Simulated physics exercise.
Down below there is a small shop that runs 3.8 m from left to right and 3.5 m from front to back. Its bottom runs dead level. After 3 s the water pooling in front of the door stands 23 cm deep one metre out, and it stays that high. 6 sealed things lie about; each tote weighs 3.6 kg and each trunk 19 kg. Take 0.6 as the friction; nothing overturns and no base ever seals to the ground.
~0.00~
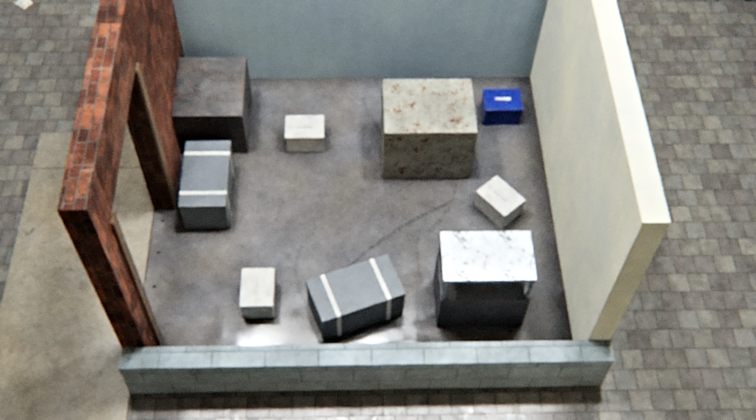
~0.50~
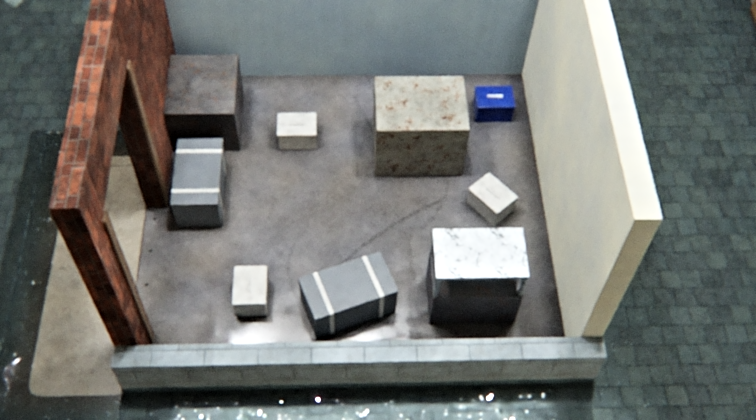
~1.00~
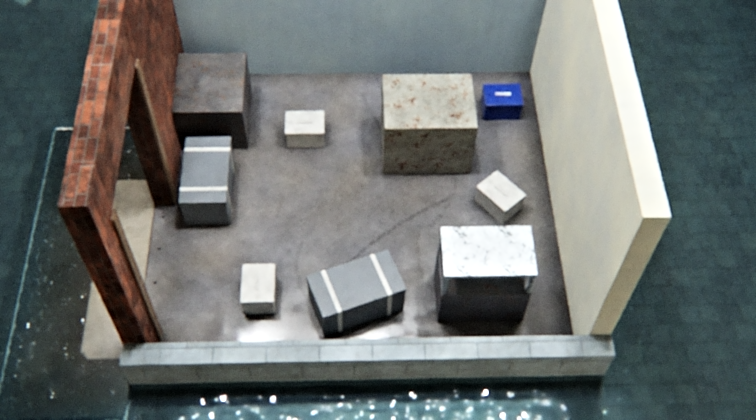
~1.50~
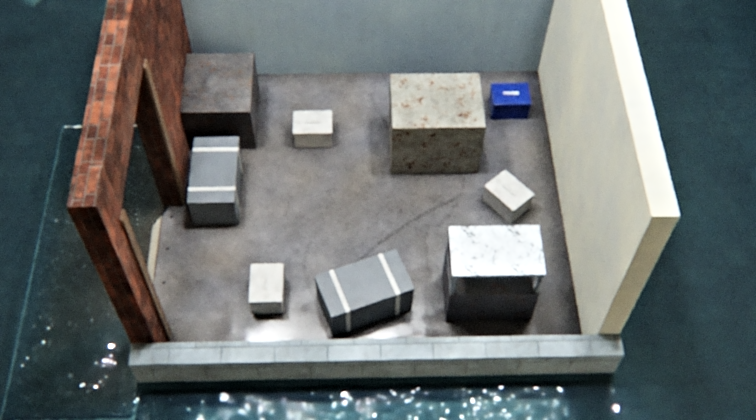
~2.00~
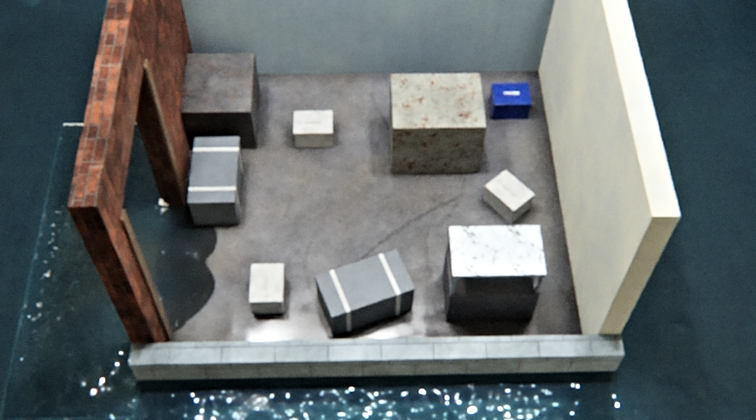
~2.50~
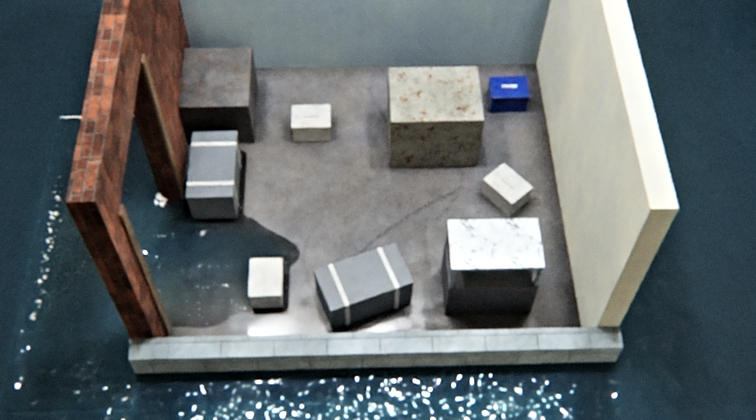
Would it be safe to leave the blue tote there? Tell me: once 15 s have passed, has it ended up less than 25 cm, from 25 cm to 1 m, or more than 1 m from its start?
Watching it, I'd expect a big movement overall.
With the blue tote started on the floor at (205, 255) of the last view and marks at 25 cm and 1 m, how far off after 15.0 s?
It goes a long way.
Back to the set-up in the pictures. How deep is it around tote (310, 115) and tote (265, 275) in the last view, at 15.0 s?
Close to 18 and 22 centimetres.
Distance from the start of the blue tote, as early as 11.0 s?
About 200 cm.
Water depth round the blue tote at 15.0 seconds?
Close to 20 centimetres.
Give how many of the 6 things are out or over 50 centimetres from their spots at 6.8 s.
At that moment it comes to 4.
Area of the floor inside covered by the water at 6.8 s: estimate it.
That flooded area is roughly 11.0 m2.
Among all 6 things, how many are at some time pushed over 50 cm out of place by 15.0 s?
That adds up to 6.
After 3.5 s the blue tote is near (509, 87), 0.0 m from its start, aground; 1 afloat.
After 6.8 s the blue tote is near (443, 59), 0.8 m from its start, afloat; 4 afloat.
After 11.0 s the blue tote is near (322, 101), 2.0 m from its start, afloat; 6 afloat.
After 15.0 s the blue tote is near (310, 199), 2.6 m from its start, afloat; 6 afloat.
